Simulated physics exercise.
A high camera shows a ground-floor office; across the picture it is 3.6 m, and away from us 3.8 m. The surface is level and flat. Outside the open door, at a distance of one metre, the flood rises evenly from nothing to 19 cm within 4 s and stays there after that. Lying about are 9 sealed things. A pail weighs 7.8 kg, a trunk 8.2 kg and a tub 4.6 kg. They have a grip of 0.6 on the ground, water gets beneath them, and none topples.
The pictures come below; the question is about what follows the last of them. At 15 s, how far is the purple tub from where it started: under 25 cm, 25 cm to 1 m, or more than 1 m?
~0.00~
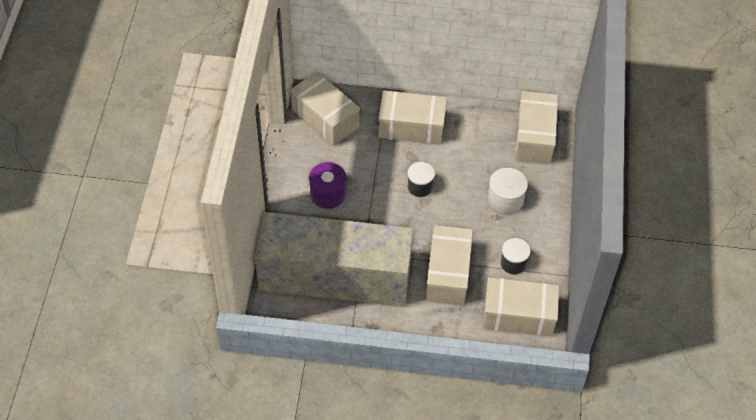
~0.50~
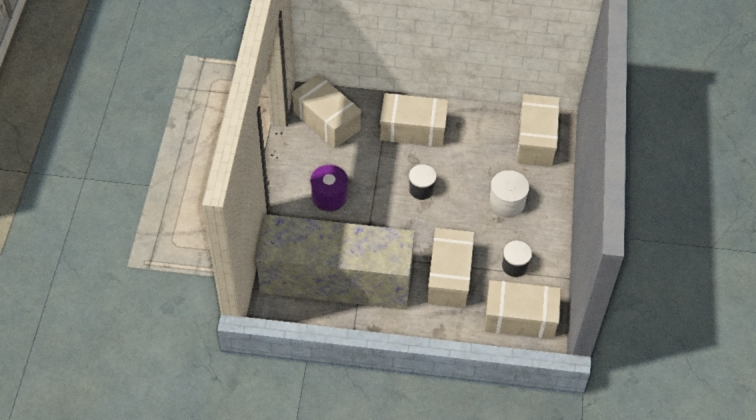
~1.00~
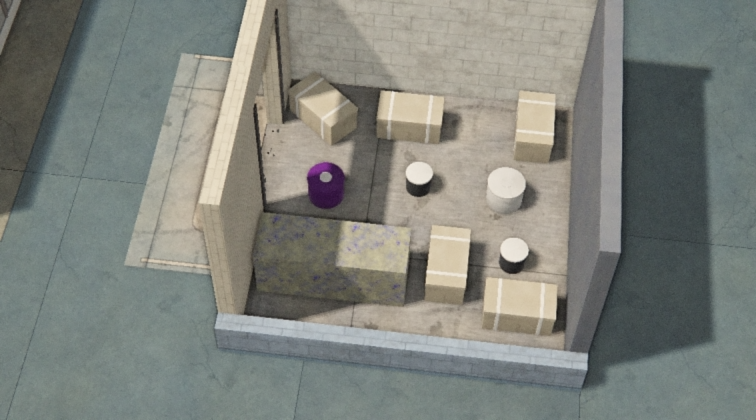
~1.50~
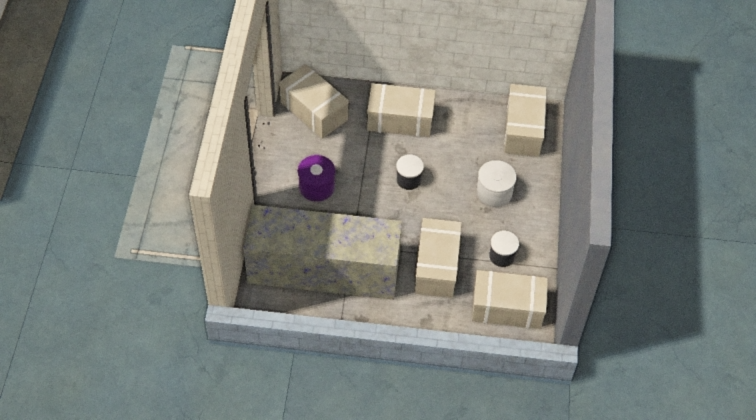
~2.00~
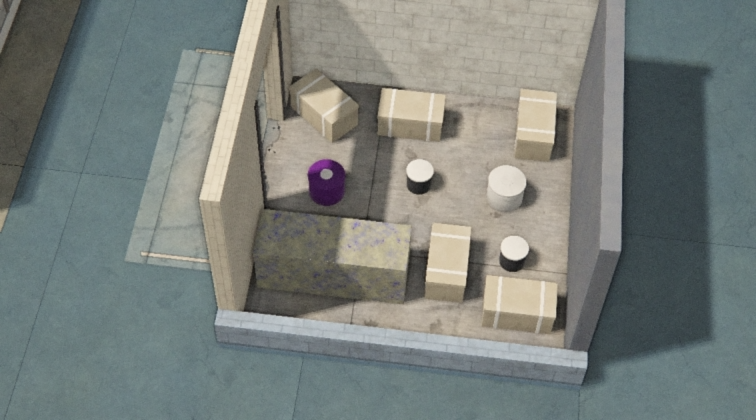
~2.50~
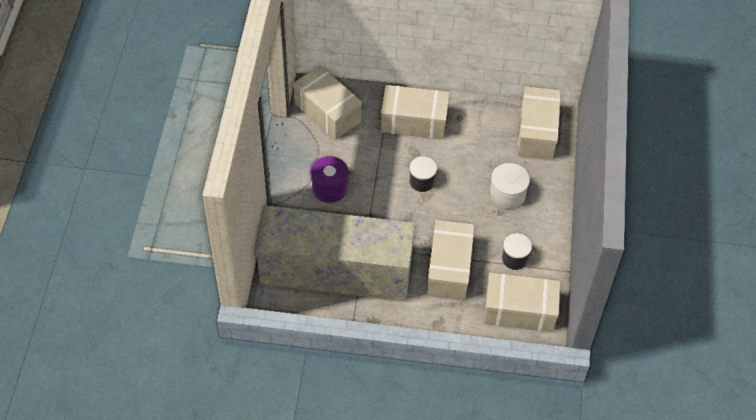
Result: A long trip.
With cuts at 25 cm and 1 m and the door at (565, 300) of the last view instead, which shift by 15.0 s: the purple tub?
Then the purple tub is swept a long way.
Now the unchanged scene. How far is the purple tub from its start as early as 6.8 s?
It has shifted about 200 cm.
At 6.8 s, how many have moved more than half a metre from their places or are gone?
2.
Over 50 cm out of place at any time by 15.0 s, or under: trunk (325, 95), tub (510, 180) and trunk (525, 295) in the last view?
Going one by one, I get beyond, beyond and below.
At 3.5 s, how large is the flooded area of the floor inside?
About 2.0 m2 is covered.
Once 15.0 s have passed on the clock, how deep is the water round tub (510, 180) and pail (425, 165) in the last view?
About 15 and 17 cm.
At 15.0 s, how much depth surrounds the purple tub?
About 13 cm.
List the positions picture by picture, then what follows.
In the first frame, the purple tub at (328, 177) rests on the ground; water covers 0.0 m2; 0 of 9 have shifted.
In the second frame, the purple tub at (329, 180) rests on the ground; 0.0 m2 under water; 0 of 9 have shifted.
In the third frame, the purple tub at (326, 177), on the bottom; water covers 0.0 m2; 0 of 9 have shifted.
In the fourth frame, the purple tub at (316, 170), on the bottom; water covers 0.0 m2; 0 of 9 have shifted.
In the fifth frame, the purple tub at (326, 174) rests on the ground; 0.0 m2 under water; 0 of 9 have shifted.
In the sixth frame, the purple tub at (330, 171), on the bottom; 0.5 m2 under water; 0 of 9 have shifted.
After 3.5 s the purple tub is near (343, 180), 0.2 m from its start, aground; 0 afloat.
After 6.8 s the purple tub is near (465, 248), 1.9 m from its start, afloat; 4 afloat.
After 11.0 s the purple tub is near (429, 271), 1.8 m from its start, afloat; 9 afloat.
After 15.0 s the purple tub is near (387, 297), 1.9 m from its start, afloat; 9 afloat.
